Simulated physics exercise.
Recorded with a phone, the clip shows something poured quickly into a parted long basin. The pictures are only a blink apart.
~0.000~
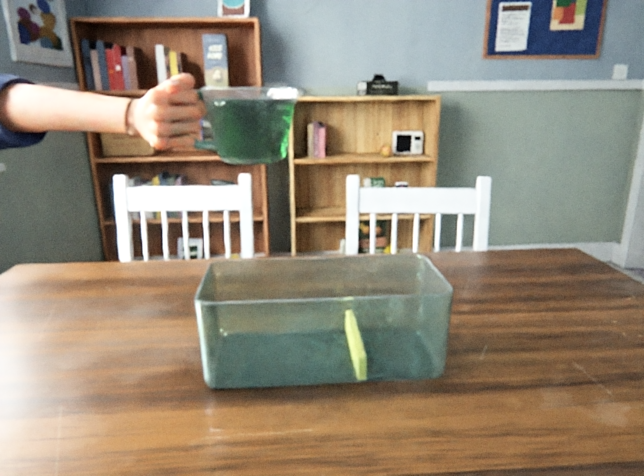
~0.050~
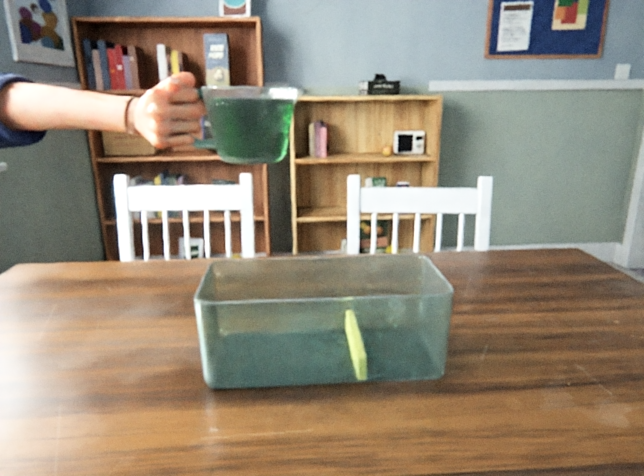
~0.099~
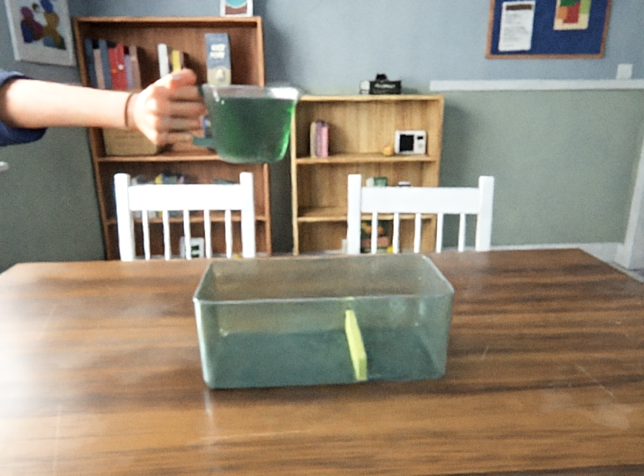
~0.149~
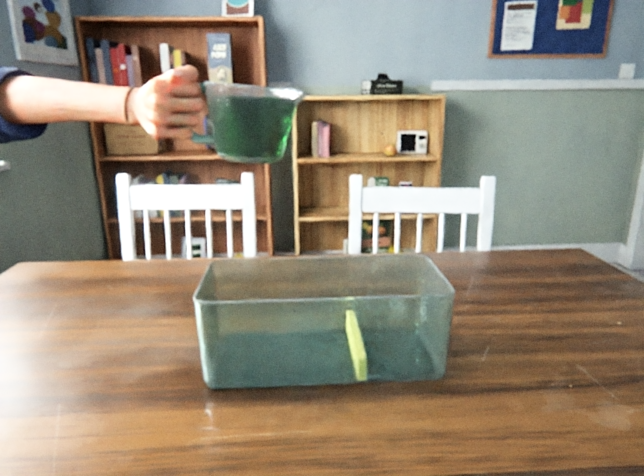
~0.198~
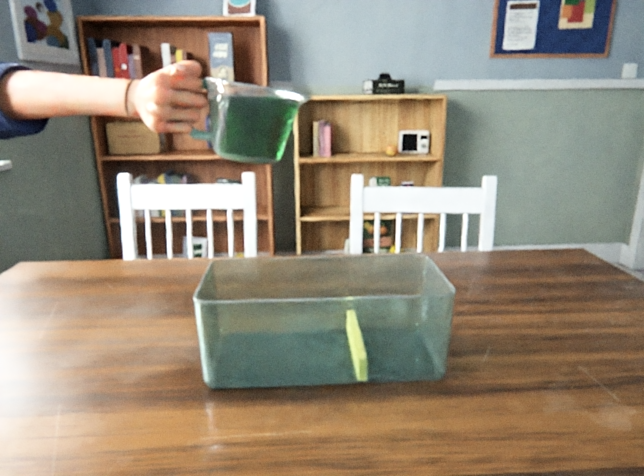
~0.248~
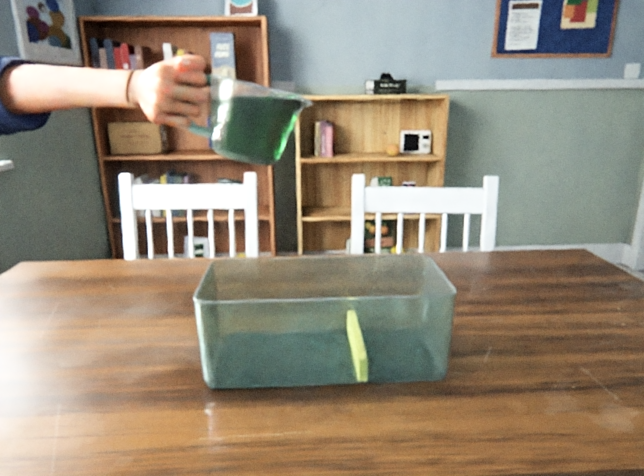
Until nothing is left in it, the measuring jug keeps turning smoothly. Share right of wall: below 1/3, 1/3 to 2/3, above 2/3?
I expect the share right of the wall to be at least a third but at most two thirds.
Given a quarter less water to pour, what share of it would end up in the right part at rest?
Close to 45 per cent.
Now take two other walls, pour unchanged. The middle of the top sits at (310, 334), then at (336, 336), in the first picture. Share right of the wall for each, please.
I'd expect near 90 percent the first time and near 75 percent the next.
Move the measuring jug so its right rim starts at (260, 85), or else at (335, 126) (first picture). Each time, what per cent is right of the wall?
It comes out at around 10 percent and then around 75 percent.
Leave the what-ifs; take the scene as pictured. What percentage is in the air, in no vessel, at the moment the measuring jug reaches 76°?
Estimate: Some 35 per cent.
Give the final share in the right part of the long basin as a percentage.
Roughly 60 %.
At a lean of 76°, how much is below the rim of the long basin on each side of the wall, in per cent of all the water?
Left 0, right 10.
A moment on, the measuring jug is tipped on its side and 51 per cent is still to pour, 2 is left of the wall and 10 right of it.
Next, the measuring jug is tipped right over and 2 per cent is still to pour, 25 is left of the wall and 60 right of it.
Then the measuring jug is tipped right over and 0 per cent is still to pour, 38 is left of the wall and 60 right of it.
Later the measuring jug is tipped right over and 0 per cent is still to pour, 38 is left of the wall and 60 right of it.
At rest 38 per cent lies left of the wall, 60 right of it and 2 outside.
